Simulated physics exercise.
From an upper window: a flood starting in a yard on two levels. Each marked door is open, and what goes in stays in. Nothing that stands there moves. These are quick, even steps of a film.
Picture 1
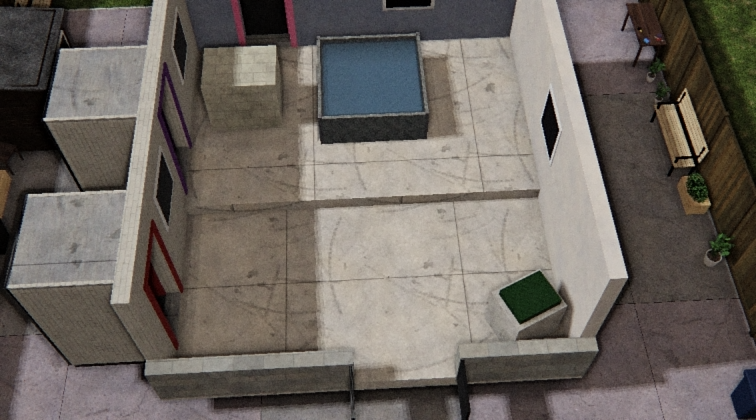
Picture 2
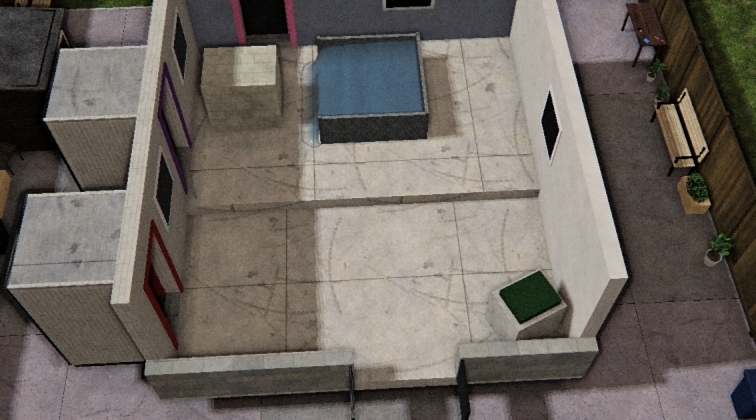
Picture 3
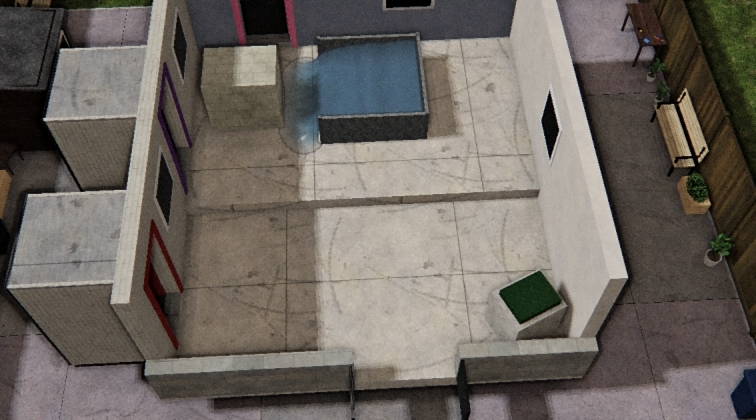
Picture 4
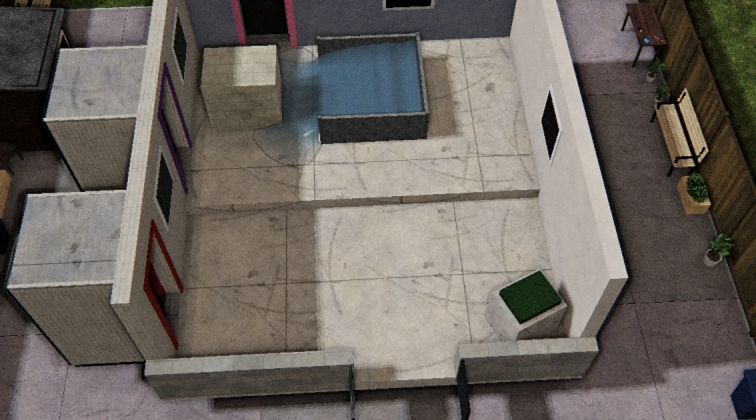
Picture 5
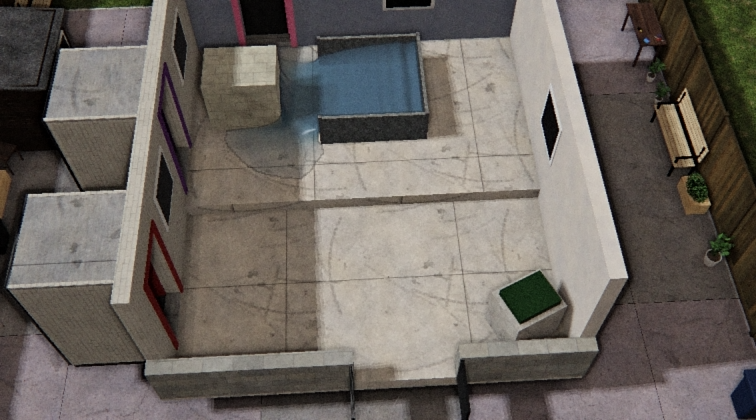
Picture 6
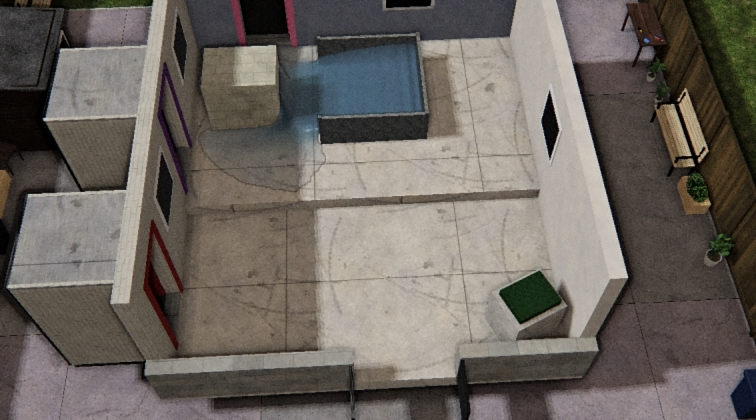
A walled concrete yard on two levels is seen from high above, with two pale block structures outside its left wall and wooden benches along a fence at right. A dark-sided tank of blue water stands at the back beside a pale block, and a green-topped block sits near the front right. Water pours from the tank's left side and spreads across the upper floor in a thin, curved sheet, while the camera stays still.
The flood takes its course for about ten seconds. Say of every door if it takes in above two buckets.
The purple door lets in a lot; the red door lets in a lot; the pink door lets in a lot.
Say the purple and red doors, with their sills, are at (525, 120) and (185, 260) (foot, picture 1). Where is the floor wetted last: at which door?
That is the purple door.
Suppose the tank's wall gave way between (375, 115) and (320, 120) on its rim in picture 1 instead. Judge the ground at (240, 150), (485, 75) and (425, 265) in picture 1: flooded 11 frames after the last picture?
As listed: Clear, dry, under water.
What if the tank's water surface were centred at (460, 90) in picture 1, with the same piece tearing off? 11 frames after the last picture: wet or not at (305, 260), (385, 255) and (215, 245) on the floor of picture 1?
In turn: Flooded, not flooded, wet.
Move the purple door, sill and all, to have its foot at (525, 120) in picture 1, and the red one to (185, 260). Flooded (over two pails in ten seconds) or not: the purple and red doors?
Purple door is under, red door is over.
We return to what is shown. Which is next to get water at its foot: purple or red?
The purple one.
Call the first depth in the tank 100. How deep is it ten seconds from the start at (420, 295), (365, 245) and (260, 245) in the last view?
In that order: 4, 4 and 4 per cent.
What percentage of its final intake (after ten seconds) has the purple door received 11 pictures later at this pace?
About 60 per cent.
A moment on, water covers 25 % of the floor; the purple door under two buckets in, the red door not reached, the pink door under two buckets in.
Next, water covers 40 % of the floor; the purple door over two buckets in, the red door wet at the sill, nothing in, the pink door over two buckets in.
Then, water covers 45 % of the floor; the purple door over two buckets in, the red door under two buckets in, the pink door far over two buckets in.
Later, water covers 65 % of the floor; the purple door far over two buckets in, the red door over two buckets in, the pink door far over two buckets in.
In the end, water covers 80 % of the floor; the purple door far over two buckets in, the red door far over two buckets in, the pink door far over two buckets in.
